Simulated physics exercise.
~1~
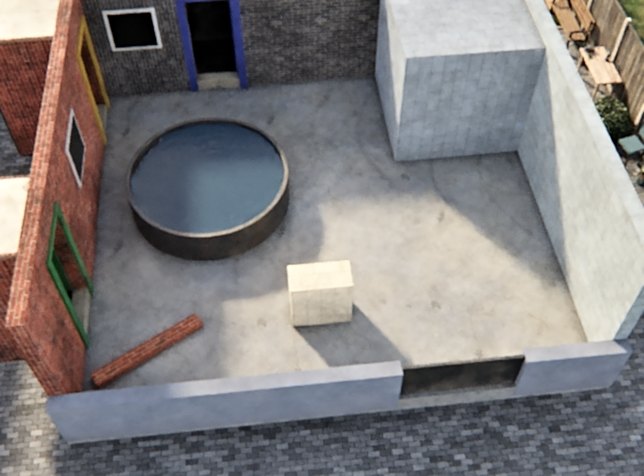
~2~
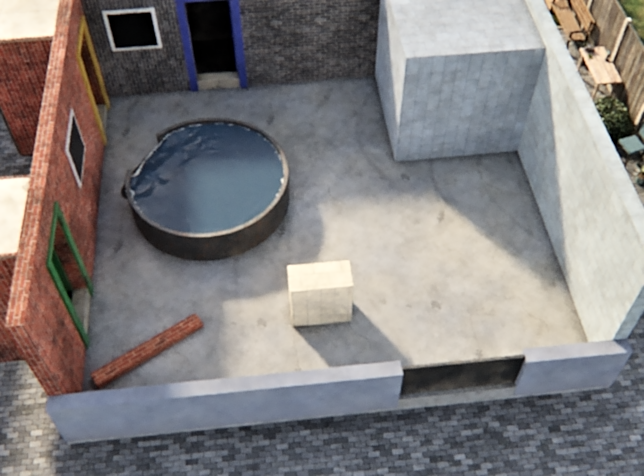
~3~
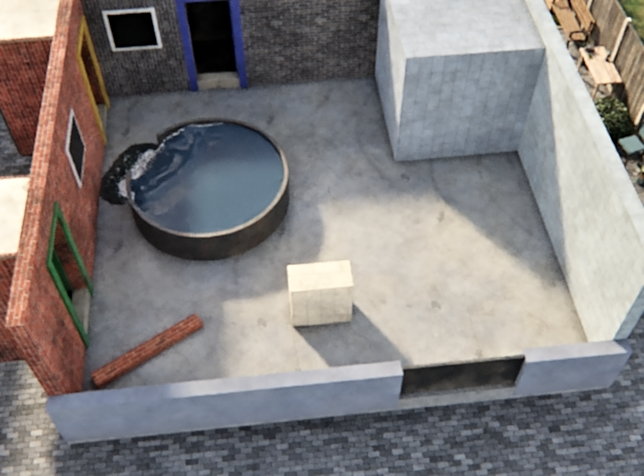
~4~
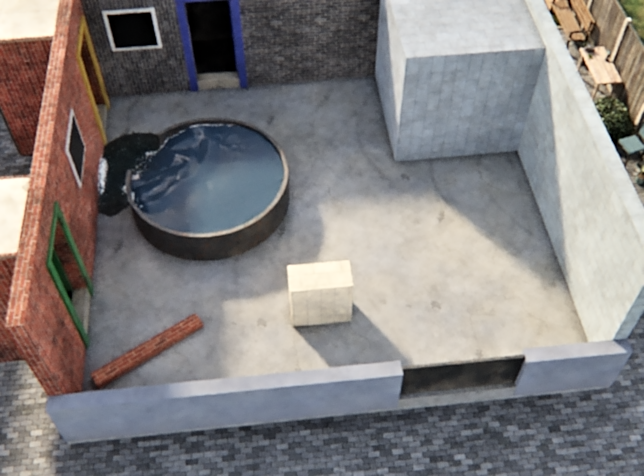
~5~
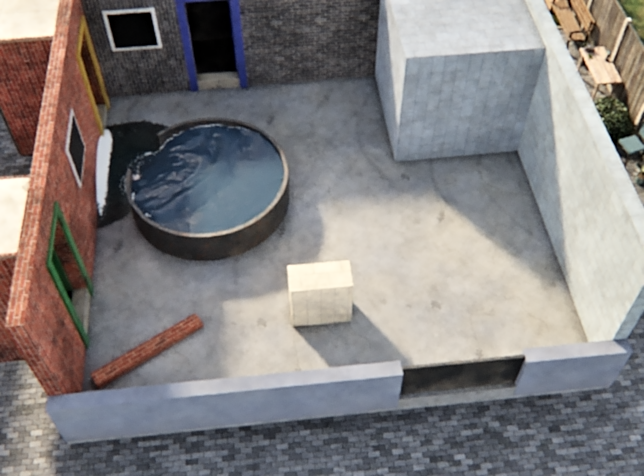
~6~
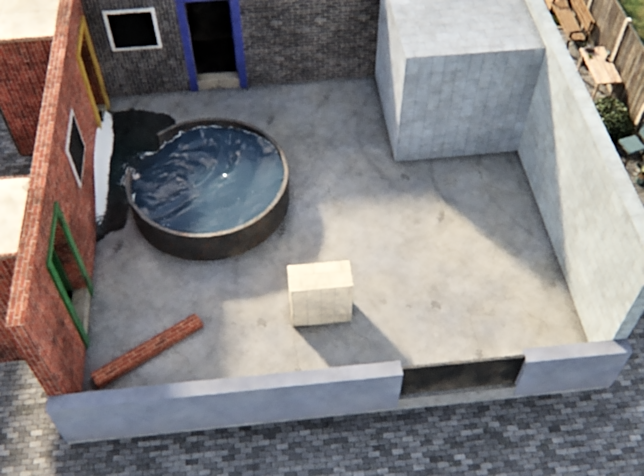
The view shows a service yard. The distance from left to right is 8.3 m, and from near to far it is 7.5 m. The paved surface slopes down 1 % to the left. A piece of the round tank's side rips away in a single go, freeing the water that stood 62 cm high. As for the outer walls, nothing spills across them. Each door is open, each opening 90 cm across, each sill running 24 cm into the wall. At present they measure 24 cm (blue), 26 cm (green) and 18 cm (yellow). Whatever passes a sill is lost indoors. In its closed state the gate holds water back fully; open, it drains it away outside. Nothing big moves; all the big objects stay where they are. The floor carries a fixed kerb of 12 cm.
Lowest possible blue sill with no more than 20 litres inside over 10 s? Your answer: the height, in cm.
I would say 7 cm.
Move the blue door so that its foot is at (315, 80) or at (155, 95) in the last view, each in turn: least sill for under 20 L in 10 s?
About 9.5 cm for the first and 32 cm for the second.
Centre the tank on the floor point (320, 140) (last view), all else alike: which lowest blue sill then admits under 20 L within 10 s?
That setup calls for roughly 30 cm.
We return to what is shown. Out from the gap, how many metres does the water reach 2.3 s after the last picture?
Around 5.2 m from the gap.
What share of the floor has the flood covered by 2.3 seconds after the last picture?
Some 30 in a hundred.
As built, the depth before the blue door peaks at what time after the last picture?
2.6 s.
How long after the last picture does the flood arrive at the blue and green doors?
I'd say blue at 1.0 s and green at 1.0 s.
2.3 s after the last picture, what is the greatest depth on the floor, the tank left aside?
Around 44 centimetres.
Then, 0.7 s after the last picture water covers 10 % of the floor, deepest (52 cm) near (109, 101); it has not reached the blue door.
Then, 2.3 s after the last picture water covers 30 % of the floor, deepest (44 cm) near (109, 101); 12 cm at the blue door, 0 litres in over its 24 cm sill.
Then, 9.3 s after the last picture water covers 90 % of the floor, deepest (18 cm) near (108, 112); 7 cm at the blue door, 0 litres in over its 24 cm sill.
At the blue door as built, the water peaked near 12 cm, 2.5 s after the last picture.
With a sill of 6.5 cm, 26 litres would have come in within the 10 s; with 9 cm, 7 litres. So under 20 litres takes about 7 cm.
